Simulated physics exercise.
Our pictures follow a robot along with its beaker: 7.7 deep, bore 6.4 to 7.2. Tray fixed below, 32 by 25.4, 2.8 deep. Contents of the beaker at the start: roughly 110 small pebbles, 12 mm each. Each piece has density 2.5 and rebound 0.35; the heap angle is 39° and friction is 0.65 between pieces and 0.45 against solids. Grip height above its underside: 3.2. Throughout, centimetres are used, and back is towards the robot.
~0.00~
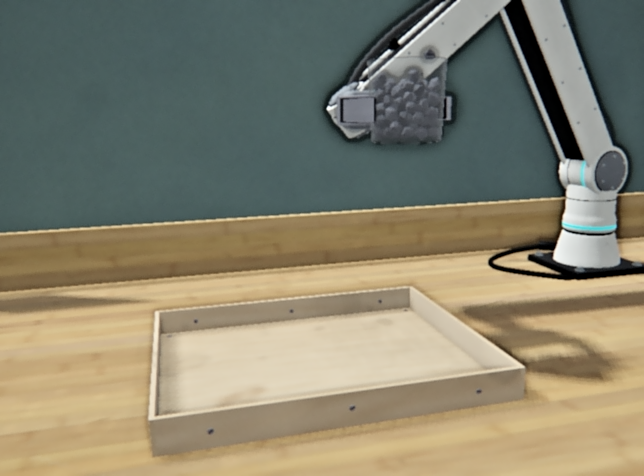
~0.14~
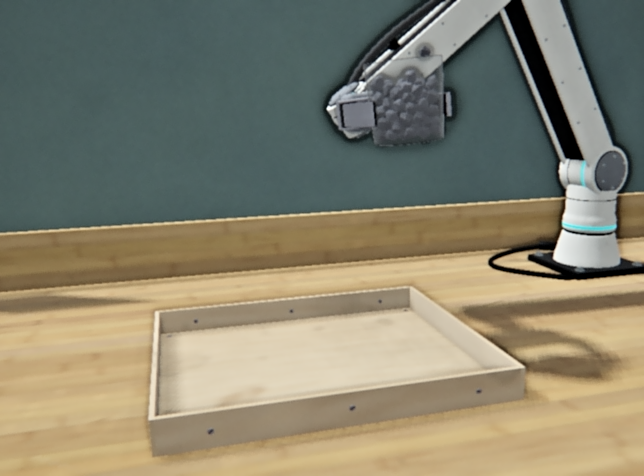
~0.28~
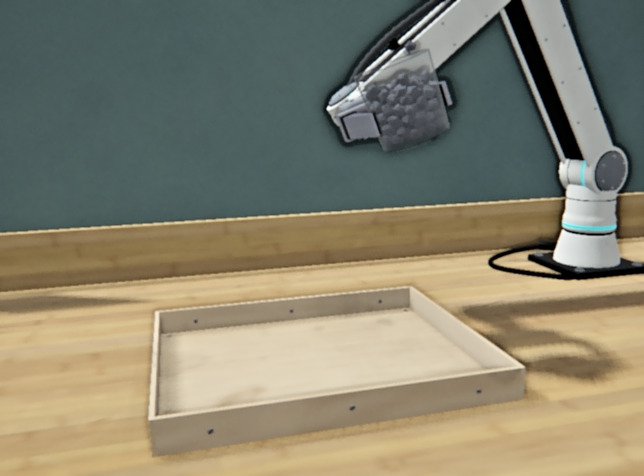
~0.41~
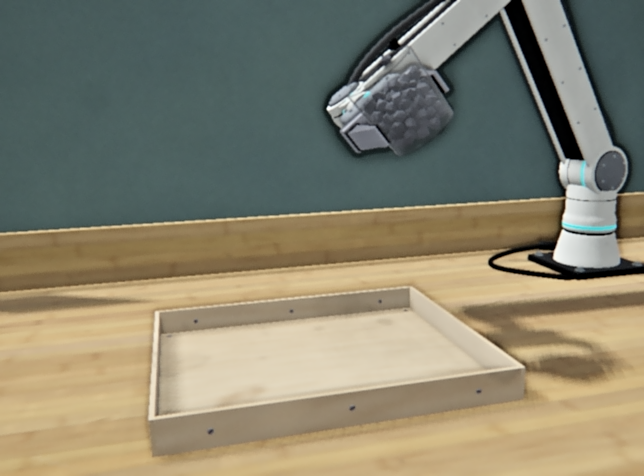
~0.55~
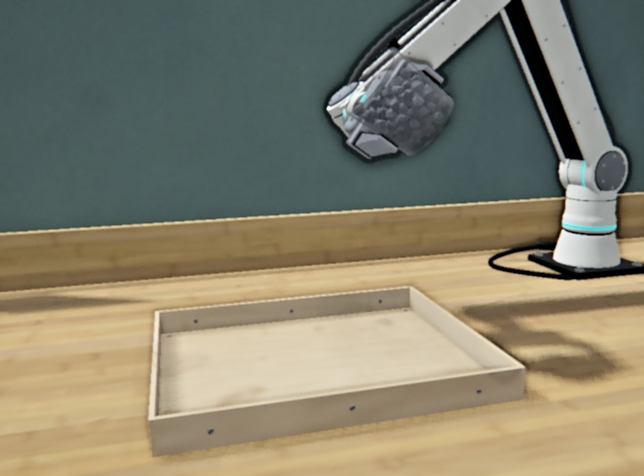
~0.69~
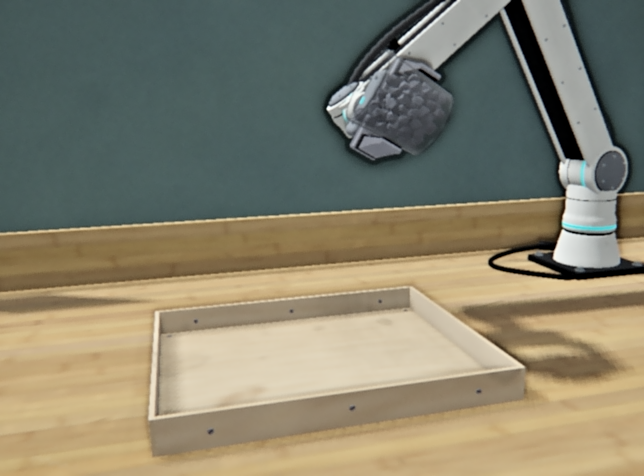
Robot arm gradually tilting a clear container of gray pebbles toward the left, above a wooden floor with a shallow, empty tray.
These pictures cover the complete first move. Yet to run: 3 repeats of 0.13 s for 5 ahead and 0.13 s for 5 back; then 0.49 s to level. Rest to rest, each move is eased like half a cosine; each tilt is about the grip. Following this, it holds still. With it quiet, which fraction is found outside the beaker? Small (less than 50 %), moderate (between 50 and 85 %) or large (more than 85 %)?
Small.
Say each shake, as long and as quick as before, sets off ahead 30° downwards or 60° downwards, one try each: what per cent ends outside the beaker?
Roughly 5 per cent, then 0 per cent.
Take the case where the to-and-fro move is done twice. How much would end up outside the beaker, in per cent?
It would be near 20 per cent.
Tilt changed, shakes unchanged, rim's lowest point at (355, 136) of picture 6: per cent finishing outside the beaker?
Around 75 per cent of it.
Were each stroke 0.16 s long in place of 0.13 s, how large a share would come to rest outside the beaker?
Roughly 5 in a hundred.
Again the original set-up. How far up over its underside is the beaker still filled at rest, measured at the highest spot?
The top sits some 7.0 cm up.
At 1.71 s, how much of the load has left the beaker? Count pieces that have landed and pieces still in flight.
Share out: Near 25 %.
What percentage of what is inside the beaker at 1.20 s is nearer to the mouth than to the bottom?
Something like 45 percent sits in that half.
After 1.20 s, tilted 60° forward, highest piece 28 above the table; 89 in the beaker, 9 in the tray, 11 in flight or on a rim.
After 1.71 s, tilted 32° forward, highest piece 29 above the table; 83 in the beaker, 26 in the tray.
After 2.16 s, level, highest piece 30 above the table; 83 in the beaker, 26 in the tray.
After 3.21 s, level, highest piece 30 above the table; 83 in the beaker, 26 in the tray.
In the end, 83 in the beaker, 26 in the tray. That is 24 % outside the beaker.
